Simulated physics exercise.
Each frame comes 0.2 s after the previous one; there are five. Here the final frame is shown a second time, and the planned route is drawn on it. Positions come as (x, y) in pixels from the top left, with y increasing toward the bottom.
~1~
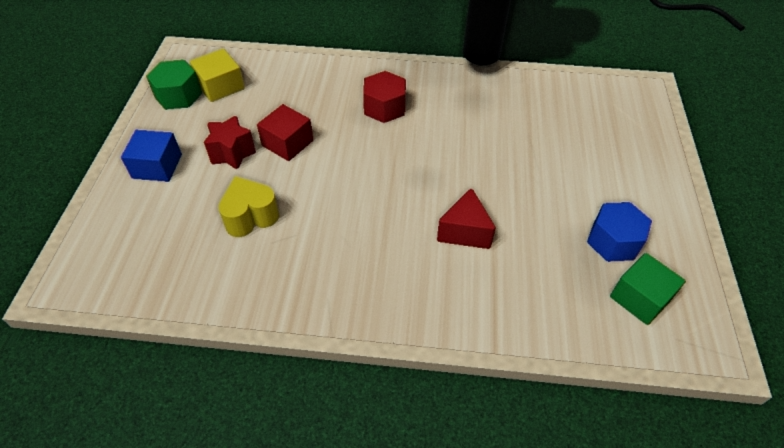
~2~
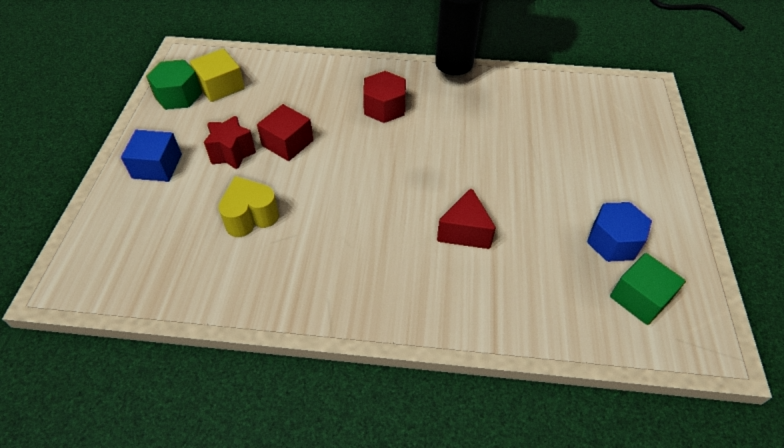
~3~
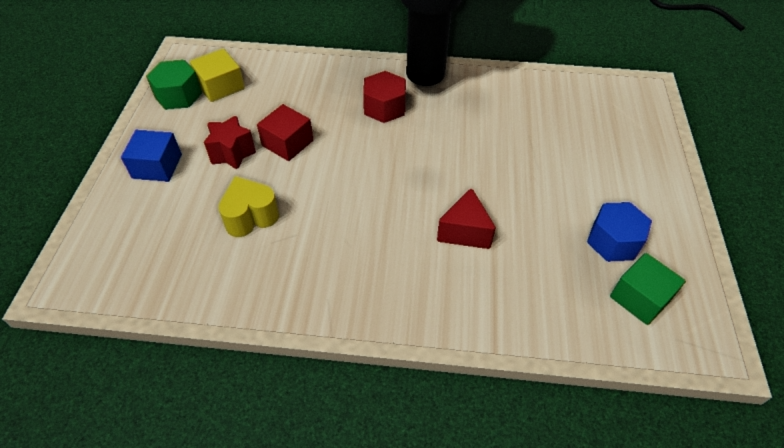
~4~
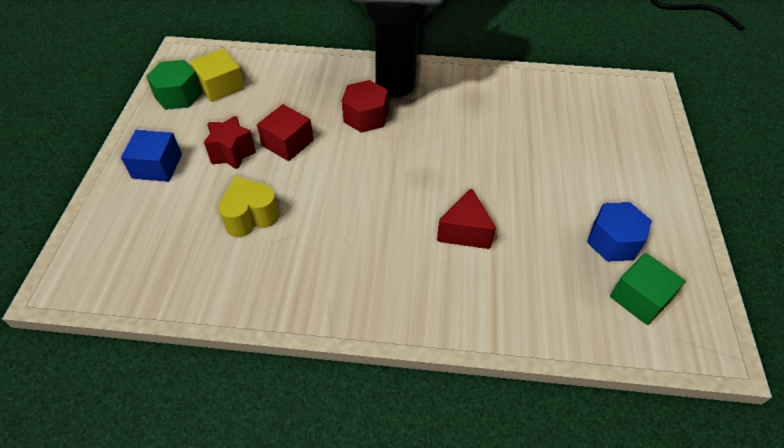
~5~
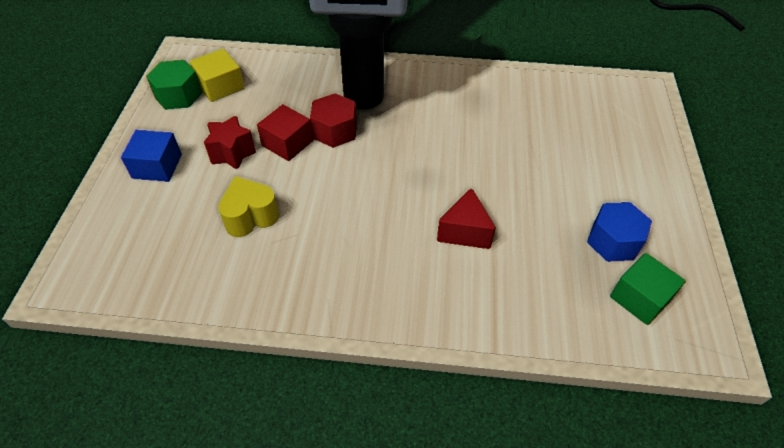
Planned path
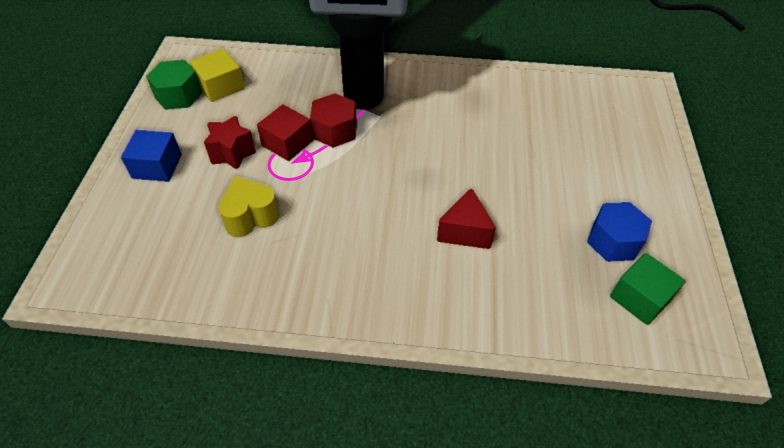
On a pale wooden board set on a green surface, colored blocks lie scattered as a black stick at the far edge moves left toward a red six-sided block. The stick then pushes that block left and slightly nearer the viewer, until it sits right beside the red square block.
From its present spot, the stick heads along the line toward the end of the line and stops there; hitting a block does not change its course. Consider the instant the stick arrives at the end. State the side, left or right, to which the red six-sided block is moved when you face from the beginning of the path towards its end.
It goes left.
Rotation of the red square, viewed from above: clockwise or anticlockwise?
It goes clockwise.
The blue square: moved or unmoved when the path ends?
The result: It stays put.
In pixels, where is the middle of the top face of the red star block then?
By then it is at (201, 130).
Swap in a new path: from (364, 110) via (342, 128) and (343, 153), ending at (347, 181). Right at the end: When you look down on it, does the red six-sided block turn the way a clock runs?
Yes, I think so.
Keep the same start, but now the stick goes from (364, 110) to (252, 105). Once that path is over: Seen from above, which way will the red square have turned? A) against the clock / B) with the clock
That would be B.
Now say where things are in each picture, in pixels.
In the first picture, lower end of the stick (481, 54), tops of blocks, blue square (147, 144), red star block (226, 131), yellow heart (245, 196), red square (284, 121), red six-sided block (385, 85).
In the second picture, stick (454, 64), blocks as before.
In the third picture, stick (426, 74), blocks as before.
In the fourth picture, stick (395, 85), red six-sided block (365, 94).
In the fifth picture, stick (364, 97), blue square (147, 144), red star block (226, 131), yellow heart (245, 196), red square (284, 121), red six-sided block (333, 109).
The drawn path runs from (364, 110) over (345, 129) and (322, 149) to (291, 163).
On the path given first. One third of the way, stick (344, 116); red square (270, 130), turned 50° clockwise; red six-sided block (312, 131).
Two thirds of the way, stick (321, 136); red star block (216, 130); red square (255, 135), turned 85° clockwise; red six-sided block (291, 154).
At the end, stick (288, 150); blue square not moved; red star block (201, 130); yellow heart (238, 204); red square (237, 140), turned 95° clockwise; red six-sided block (265, 173), turned 15° anticlockwise.
